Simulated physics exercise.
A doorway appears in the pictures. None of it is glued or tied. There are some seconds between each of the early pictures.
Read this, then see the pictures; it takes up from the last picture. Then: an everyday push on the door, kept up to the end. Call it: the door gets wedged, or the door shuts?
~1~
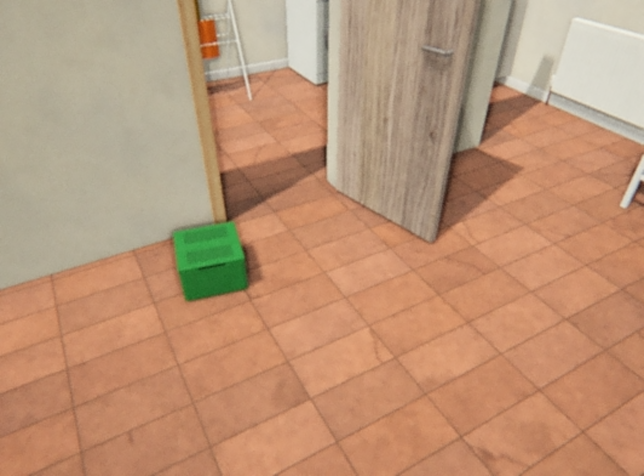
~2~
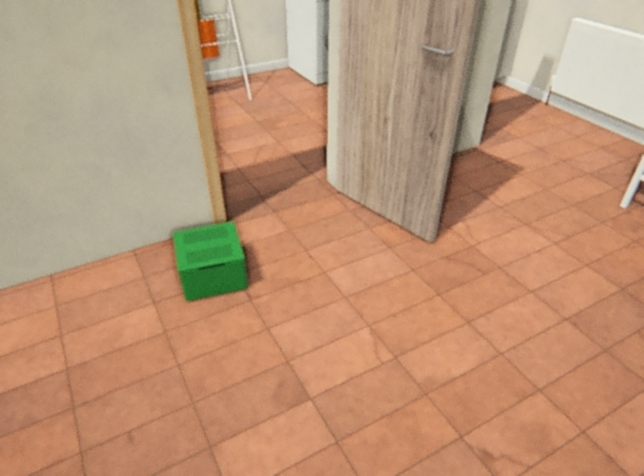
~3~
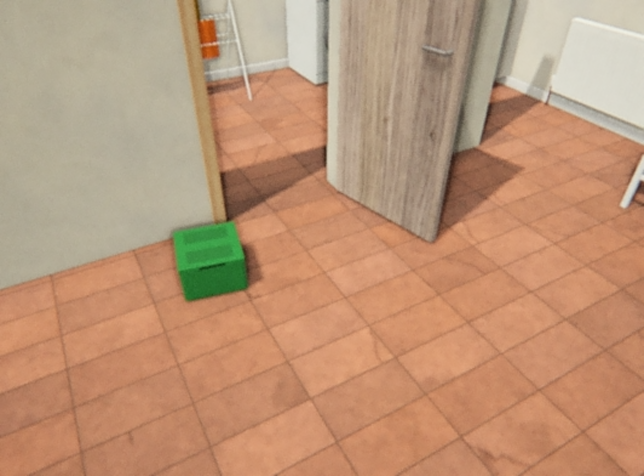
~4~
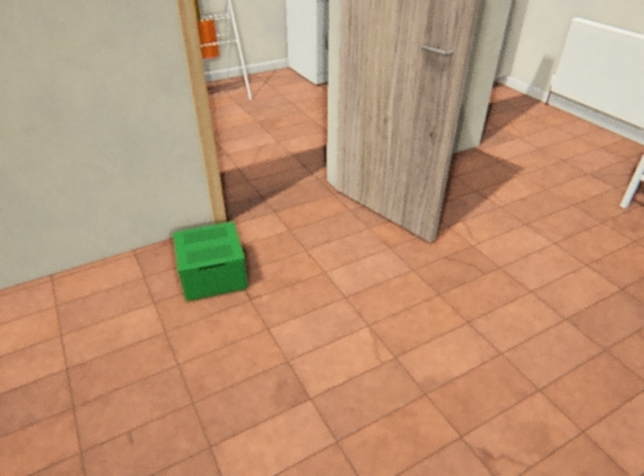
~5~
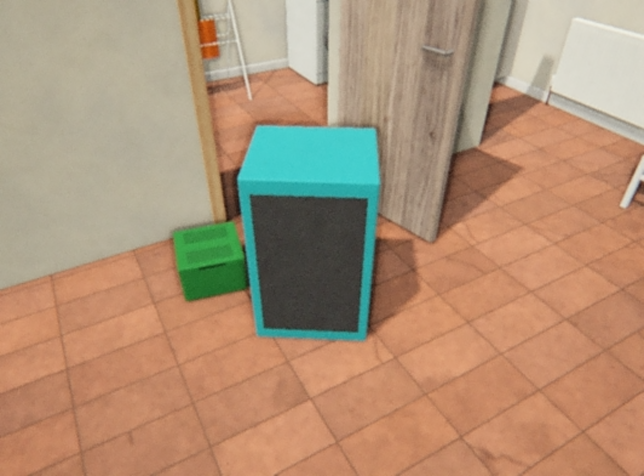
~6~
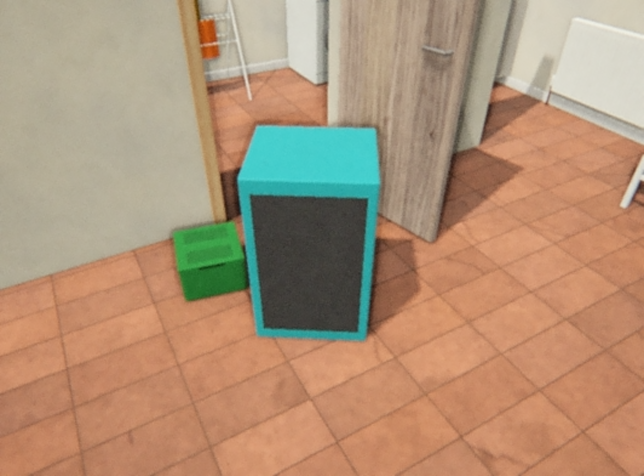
It shuts.
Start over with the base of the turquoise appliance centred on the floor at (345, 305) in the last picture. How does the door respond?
It then comes fully to.
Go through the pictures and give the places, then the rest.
In the first picture, door wide open and still; green tote (211, 261).
In the second picture, door wide open and still; green tote (211, 261).
In the third picture, door wide open and still; green tote (211, 261).
In the fourth picture, door wide open and still; green tote (211, 261).
In the fifth picture, door wide open and still; green tote (211, 261).
In the sixth picture, door wide open and still; turquoise appliance (313, 238); green tote (211, 261).
Then, 0.80 s past the last view, open by 68°.
Then, 1.30 s past the last view, open by 29°.
Finally, open by 0°; both still in place. Final places as the last picture's camera would see them, turquoise appliance near (313, 238).
